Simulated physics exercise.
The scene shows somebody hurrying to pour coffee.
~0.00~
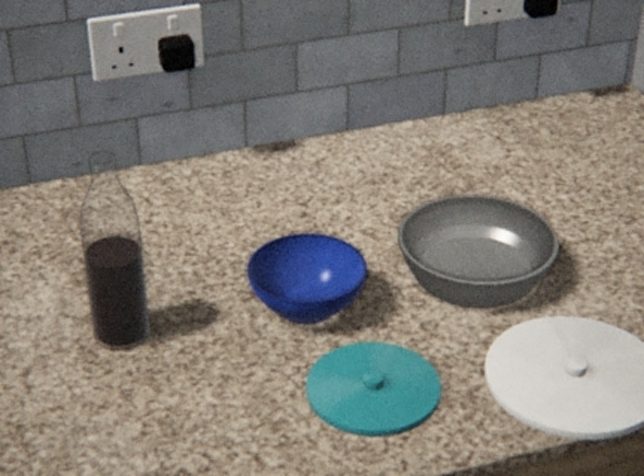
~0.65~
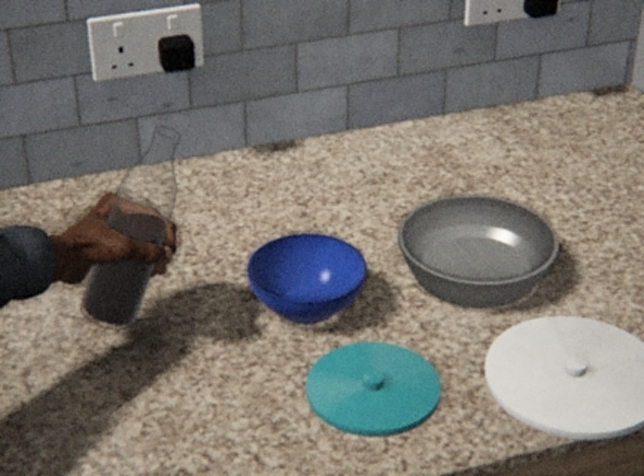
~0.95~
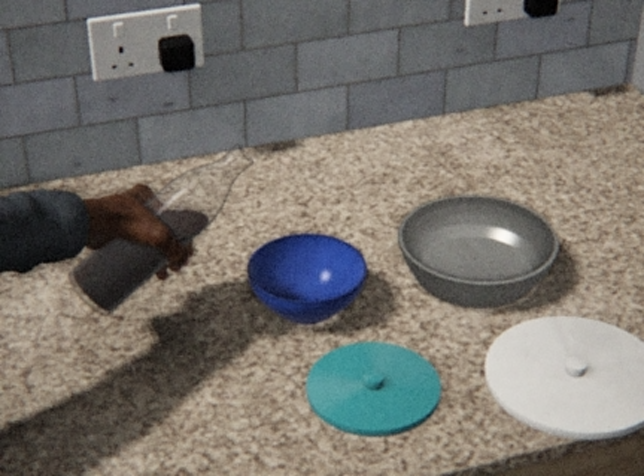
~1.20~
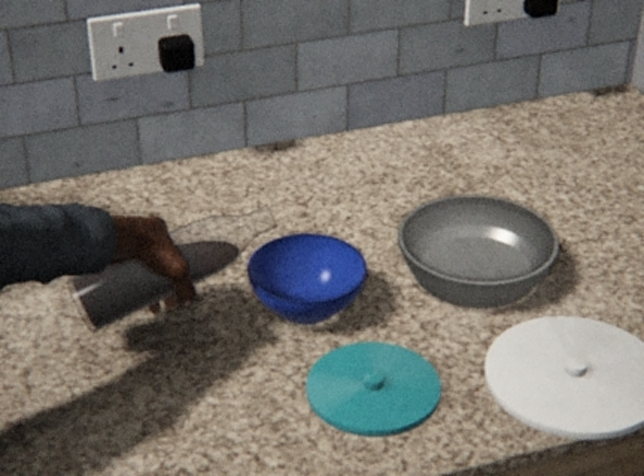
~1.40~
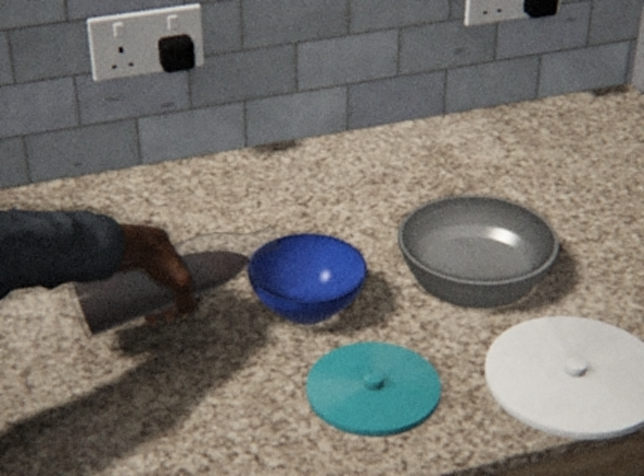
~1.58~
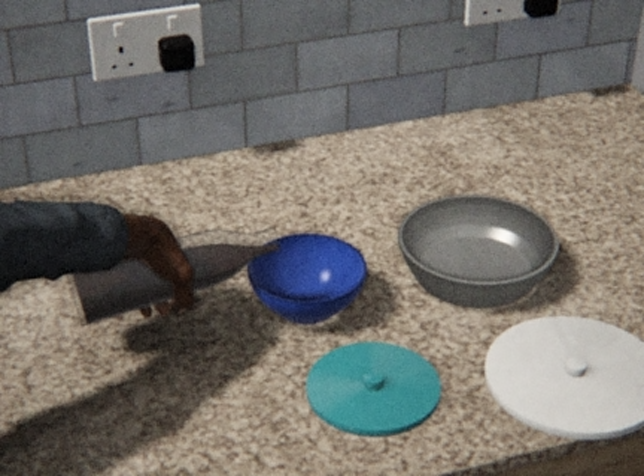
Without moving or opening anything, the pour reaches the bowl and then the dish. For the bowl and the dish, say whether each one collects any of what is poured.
Bowl: Collects some. Dish: Collects some.
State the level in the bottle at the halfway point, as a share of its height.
Around 25 percent.
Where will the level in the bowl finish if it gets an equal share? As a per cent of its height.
My estimate is 45 percent.
After 2.3 s, the coffee goes into the bowl.
After 3.2 s, the coffee goes into the dish.
After 4.6 s, the bowl has its share inside; the dish has its share inside.
